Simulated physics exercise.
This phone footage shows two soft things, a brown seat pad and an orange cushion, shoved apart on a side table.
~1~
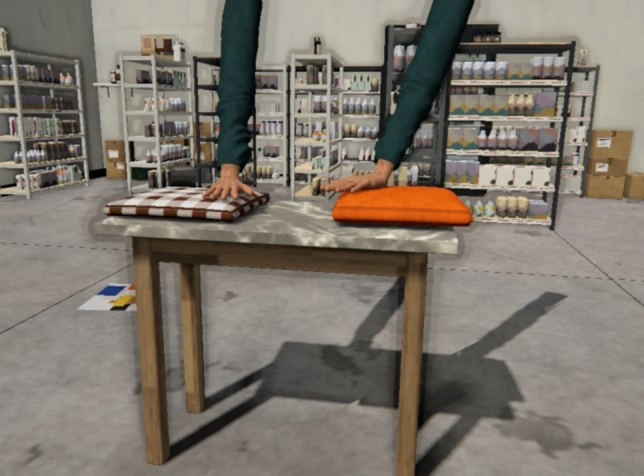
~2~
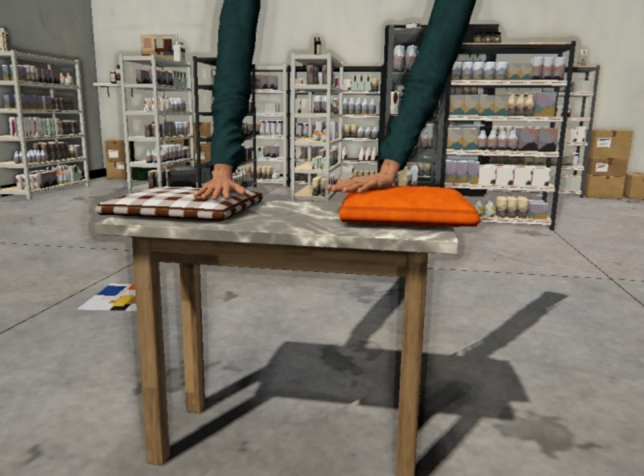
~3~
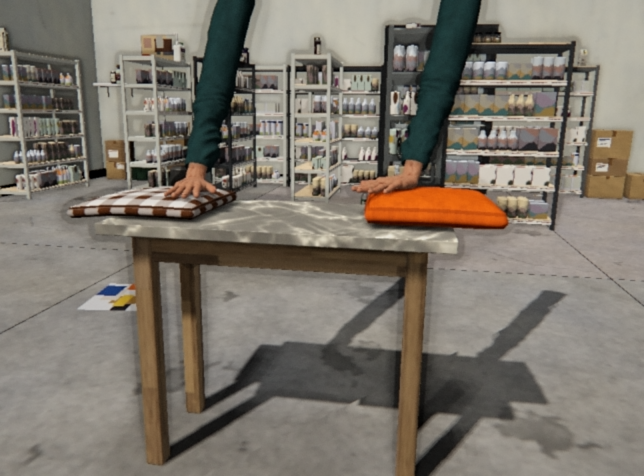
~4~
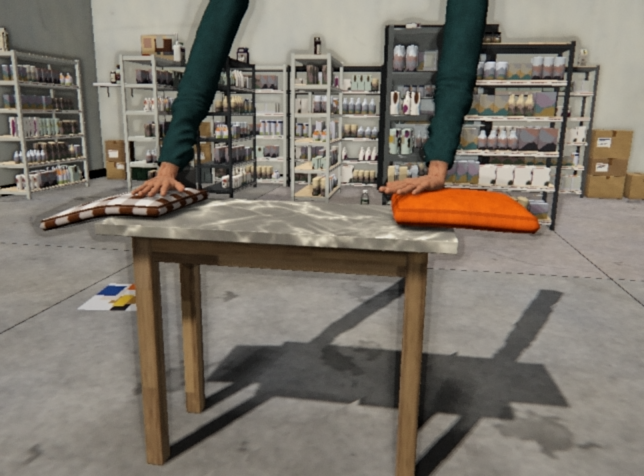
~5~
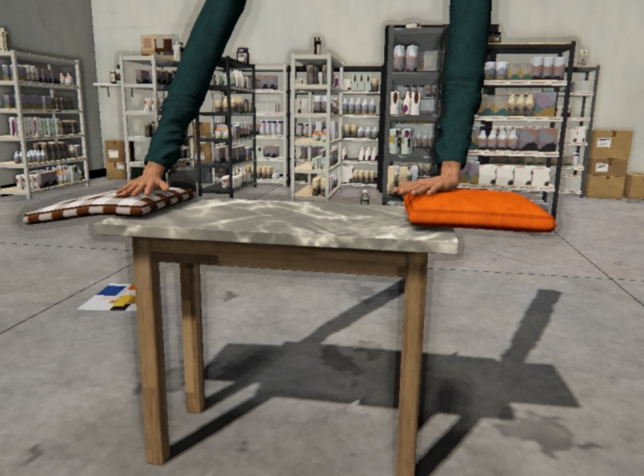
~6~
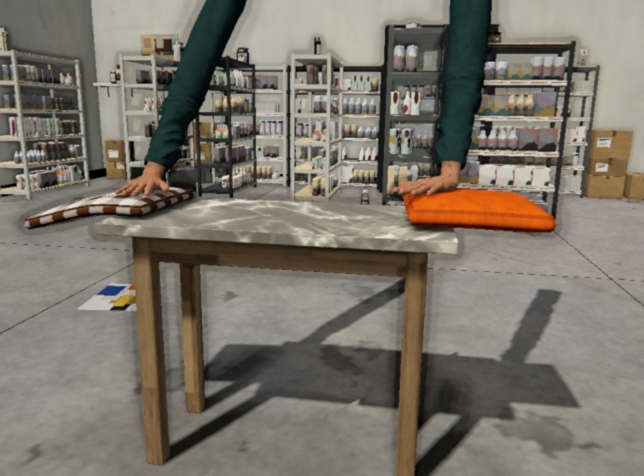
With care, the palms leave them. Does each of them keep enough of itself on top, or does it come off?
Brown seat pad: Gone off. Orange cushion: Gone off.
Then, 0.32 s later than the last view, seat pad falling near (121, 240); cushion falling near (477, 256).
Then, 0.60 s later than the last view, seat pad on the floor near (138, 415); cushion on the floor near (486, 449).
Finally, seat pad on the floor near (137, 413); cushion on the floor near (519, 452). The brown seat pad slumps off the end and the orange cushion tips over and falls.
